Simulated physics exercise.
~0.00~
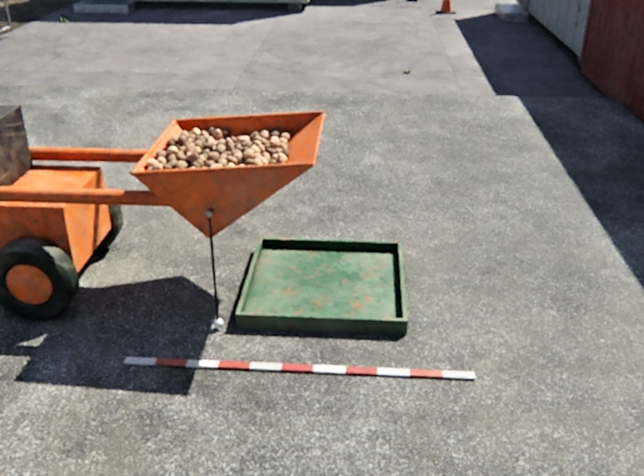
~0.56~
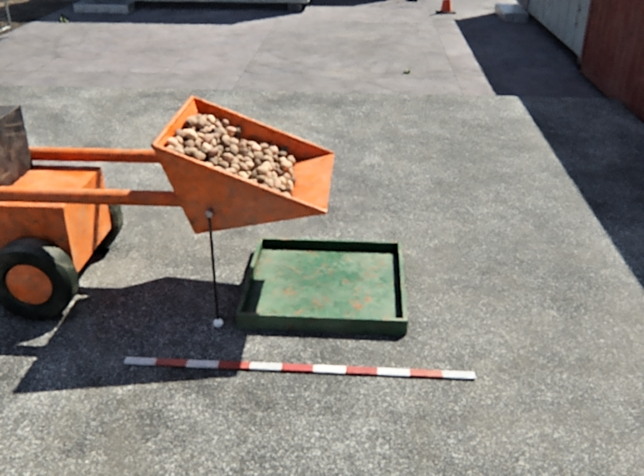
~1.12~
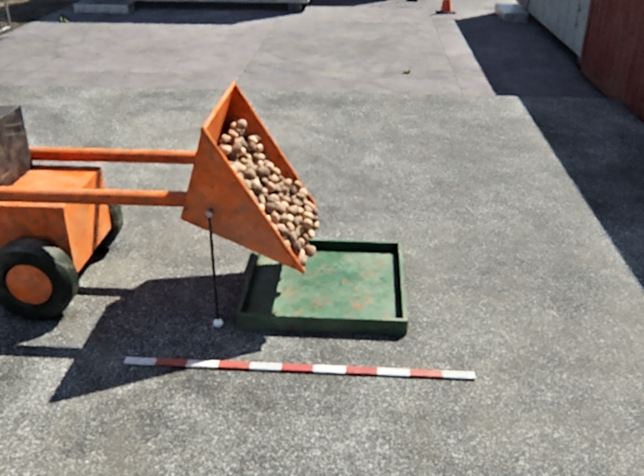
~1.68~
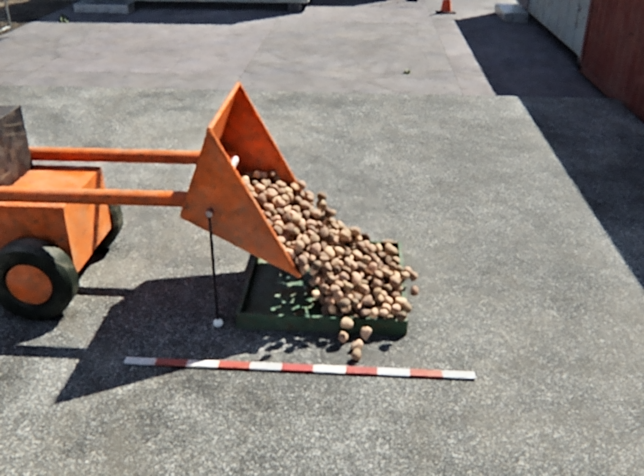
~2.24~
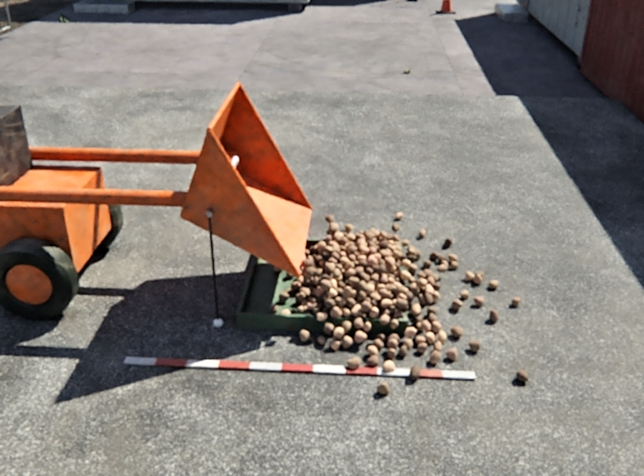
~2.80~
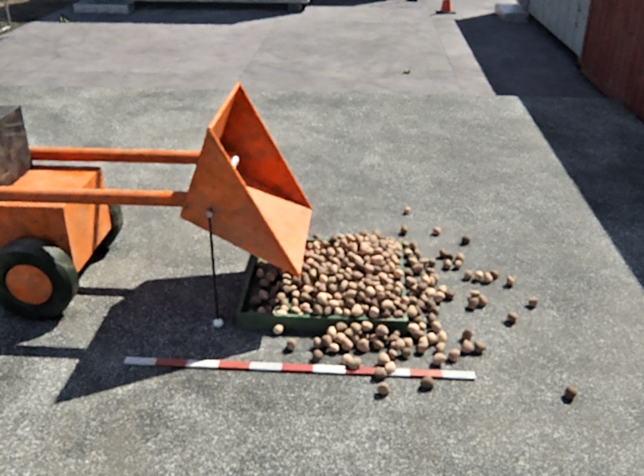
The clip shows an orange loader tipping its raised bucket of rounded brown stones down to the right, so that they pour into a low green tray on grey pavement. The bucket ends empty and still tilted, with most stones heaped in the tray and others scattered around it.
